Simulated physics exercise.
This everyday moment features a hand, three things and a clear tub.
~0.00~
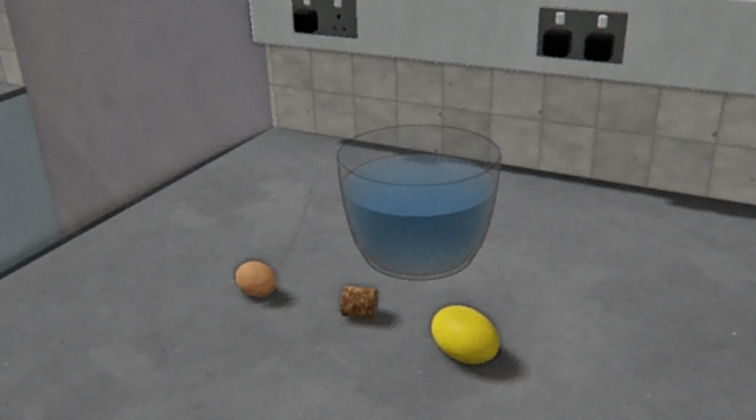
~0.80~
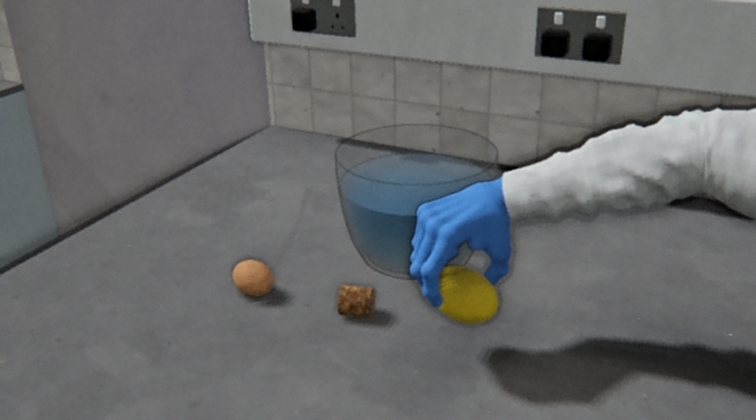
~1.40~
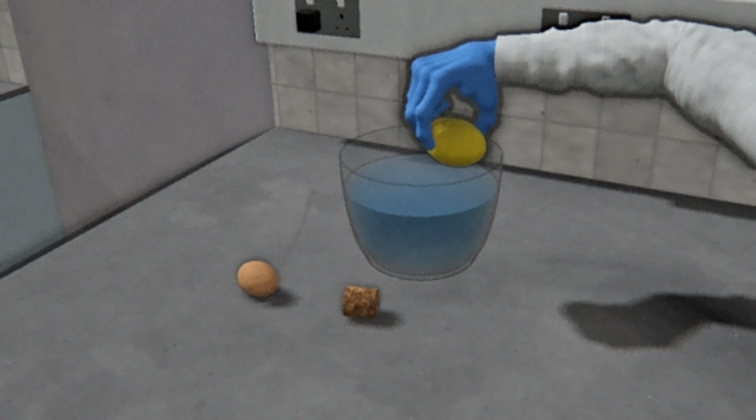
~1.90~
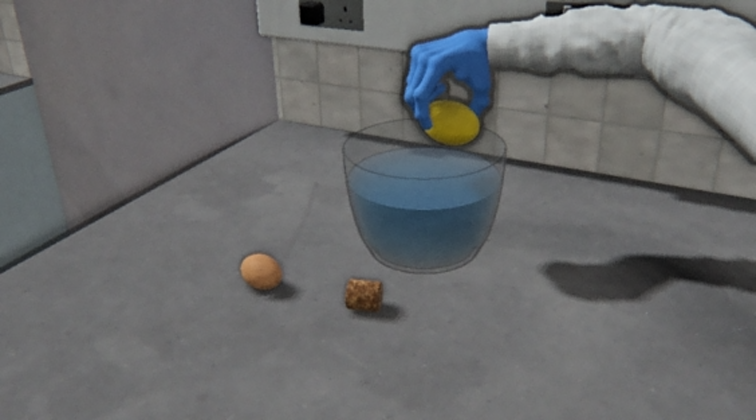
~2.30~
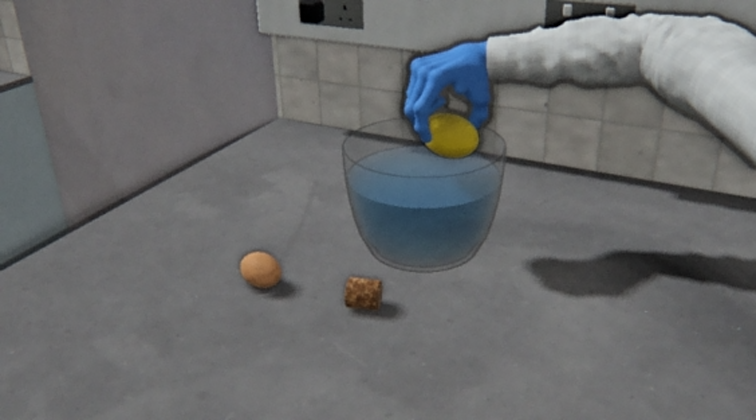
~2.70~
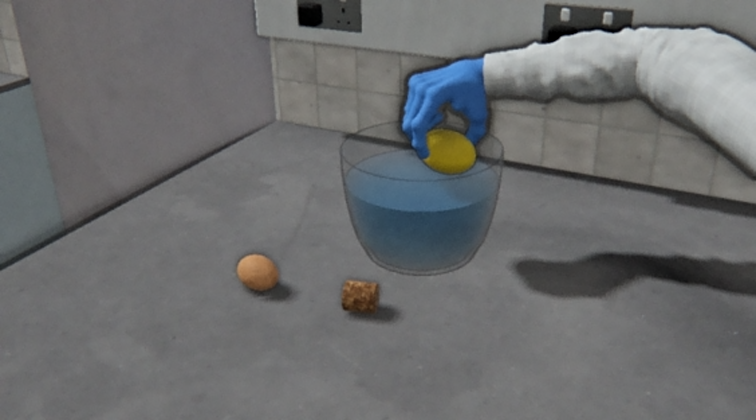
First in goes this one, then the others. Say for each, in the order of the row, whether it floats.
Well, from the left it falls to the base, then remains up, then remains up.
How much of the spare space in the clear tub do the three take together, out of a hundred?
By my reckoning, 14 percent.
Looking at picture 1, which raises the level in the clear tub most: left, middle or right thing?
I say the rightmost item.
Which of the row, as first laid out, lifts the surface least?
It is the centre piece.
After 4.0 s, the lemon stays afloat.
After 8.0 s, the cork stays afloat.
After 12.0 s, the egg drops to the bottom; afloat, cork and lemon.
